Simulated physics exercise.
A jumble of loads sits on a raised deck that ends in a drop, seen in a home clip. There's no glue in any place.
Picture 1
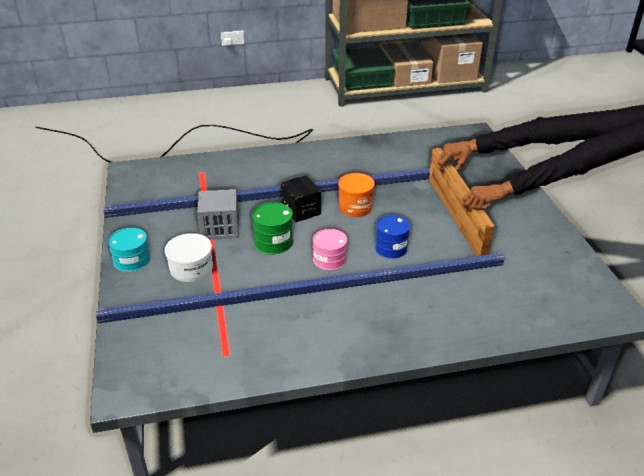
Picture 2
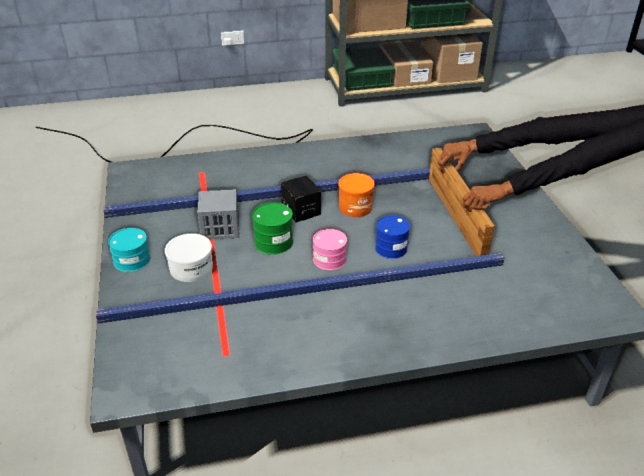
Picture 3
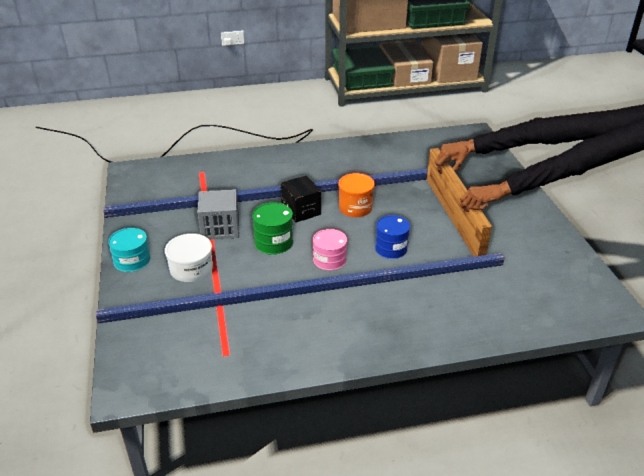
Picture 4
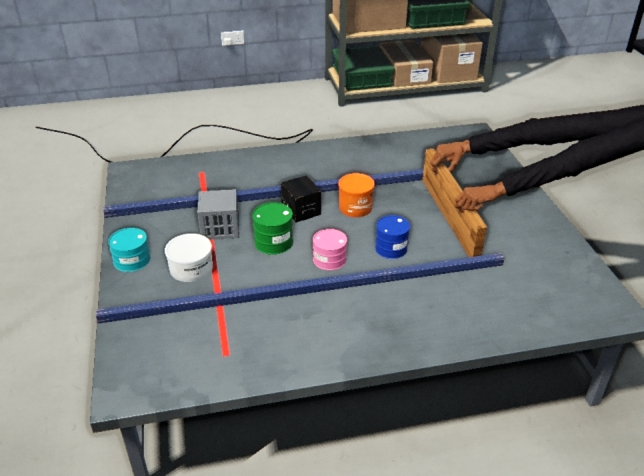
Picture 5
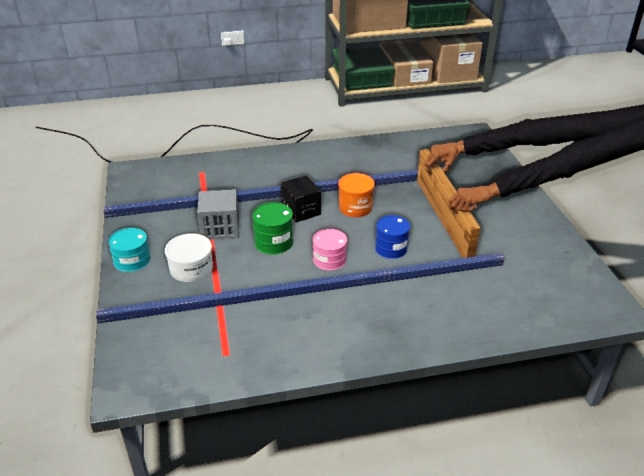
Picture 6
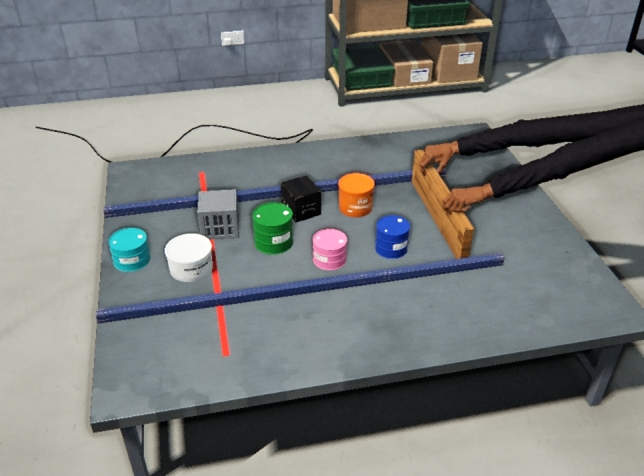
A wooden plank, gripped by two hands reaching in from the right, slides slowly a short way left across a grey table, while the camera and everything else stay still. Seen from above in a block-walled room with shelving, turquoise and white containers sit at left near red tape. Between blue rails, a grey crate, green, pink, blue and orange canisters and a black box stand rightward.
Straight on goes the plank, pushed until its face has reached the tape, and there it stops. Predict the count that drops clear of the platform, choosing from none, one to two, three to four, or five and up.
You'd find the ones that came down come in at none here.
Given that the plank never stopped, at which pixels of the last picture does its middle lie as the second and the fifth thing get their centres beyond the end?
The middle is near (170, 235) first and near (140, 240) after.
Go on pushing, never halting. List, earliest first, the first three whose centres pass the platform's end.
Order, earliest first: The turquoise canister, next the grey crate, last the white pail.
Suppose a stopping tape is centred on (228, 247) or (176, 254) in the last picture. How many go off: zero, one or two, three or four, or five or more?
With the tape at the first spot it's no fall at all, and at the second it's either one or two.
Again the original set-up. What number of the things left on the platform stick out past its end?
0 in all.
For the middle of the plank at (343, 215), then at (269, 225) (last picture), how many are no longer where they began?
So 4, and at the other place 6.
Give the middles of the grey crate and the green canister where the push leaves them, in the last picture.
First (144, 231), then (191, 239).
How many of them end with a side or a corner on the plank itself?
3 are in contact with it.
Soon after, none off yet; turquoise canister at rest near (130, 250); white pail at rest near (190, 258); grey crate at rest near (219, 215).
At rest, the number that fall off is zero.
